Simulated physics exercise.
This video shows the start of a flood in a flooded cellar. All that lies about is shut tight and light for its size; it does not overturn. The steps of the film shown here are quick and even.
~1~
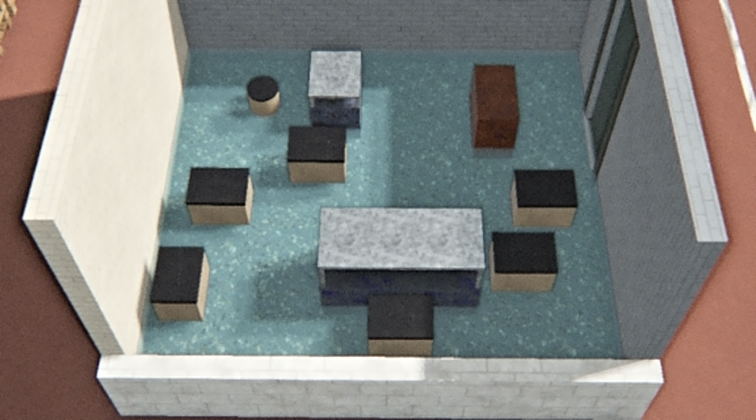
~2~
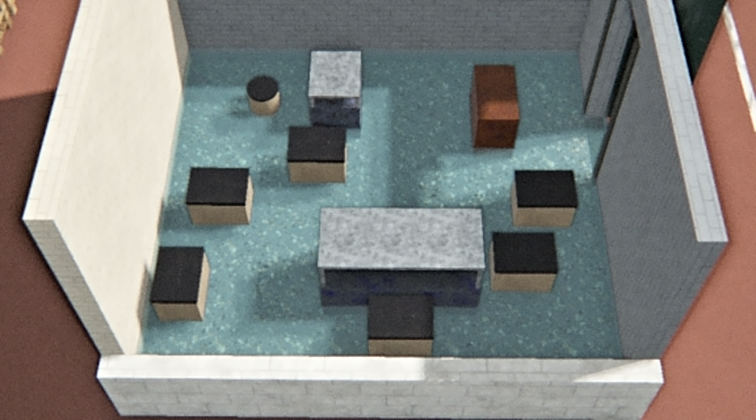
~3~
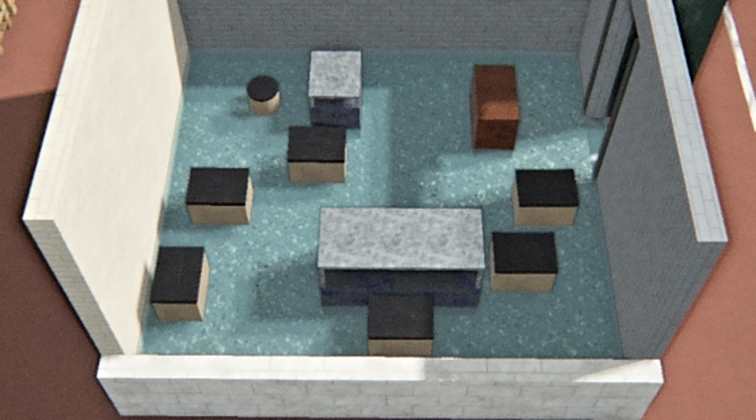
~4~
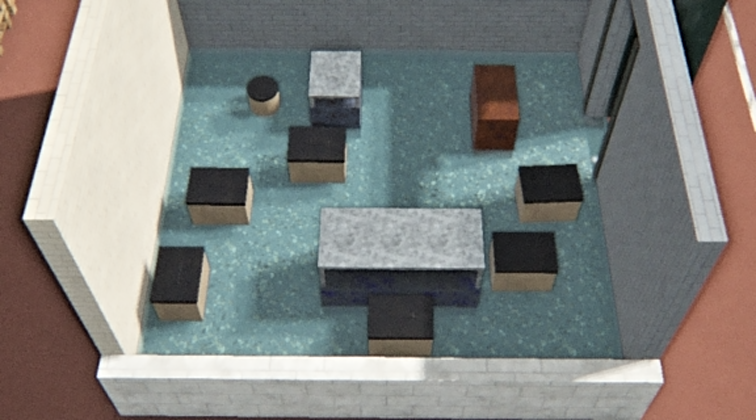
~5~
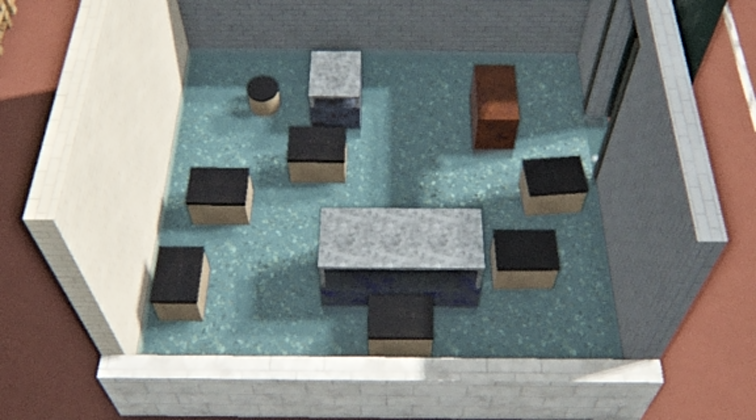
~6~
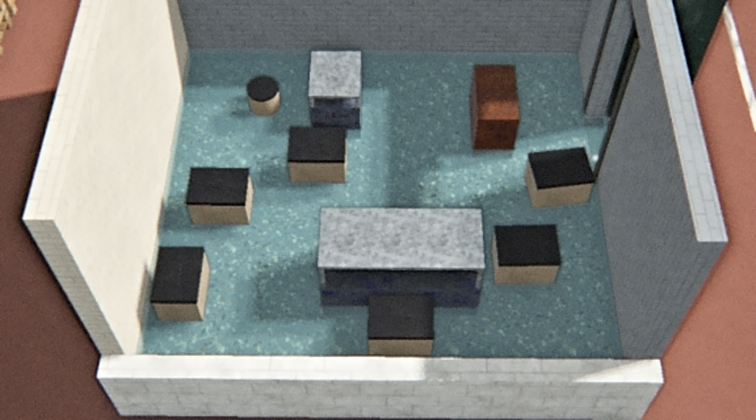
Flooded cellar with black-topped chests around pale tables, one at right drifting slowly up and rightward, its neighbour then shifting slightly.
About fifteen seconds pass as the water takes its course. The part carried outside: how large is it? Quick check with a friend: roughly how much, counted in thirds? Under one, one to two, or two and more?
Lower than a third.
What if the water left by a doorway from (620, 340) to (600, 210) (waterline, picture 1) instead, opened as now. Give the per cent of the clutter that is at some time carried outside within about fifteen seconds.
Roughly 40 in a hundred.
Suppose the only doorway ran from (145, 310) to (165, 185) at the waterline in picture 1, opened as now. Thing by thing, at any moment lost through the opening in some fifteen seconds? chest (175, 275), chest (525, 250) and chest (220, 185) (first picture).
In the order given, it's escaped, remains behind, escaped.
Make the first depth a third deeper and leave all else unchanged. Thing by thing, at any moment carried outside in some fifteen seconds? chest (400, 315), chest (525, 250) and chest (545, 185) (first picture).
The first remains in the room, the next exits, the last exits.
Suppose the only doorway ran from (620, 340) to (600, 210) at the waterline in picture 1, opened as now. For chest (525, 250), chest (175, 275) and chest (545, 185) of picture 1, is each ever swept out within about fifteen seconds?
Result by object, in the order asked: Flushed / not flushed / flushed.
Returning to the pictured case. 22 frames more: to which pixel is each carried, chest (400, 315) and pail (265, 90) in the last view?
(498, 311) and (290, 80), approximately.
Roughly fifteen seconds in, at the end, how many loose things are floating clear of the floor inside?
That adds up to 5.
A moment on, 0 of 7 are out; 7 afloat.
Next, 1 of 7 are out; 6 afloat.
Later, 2 of 7 are out; 5 afloat.
In the end, 2 of 7 are out; 5 afloat.
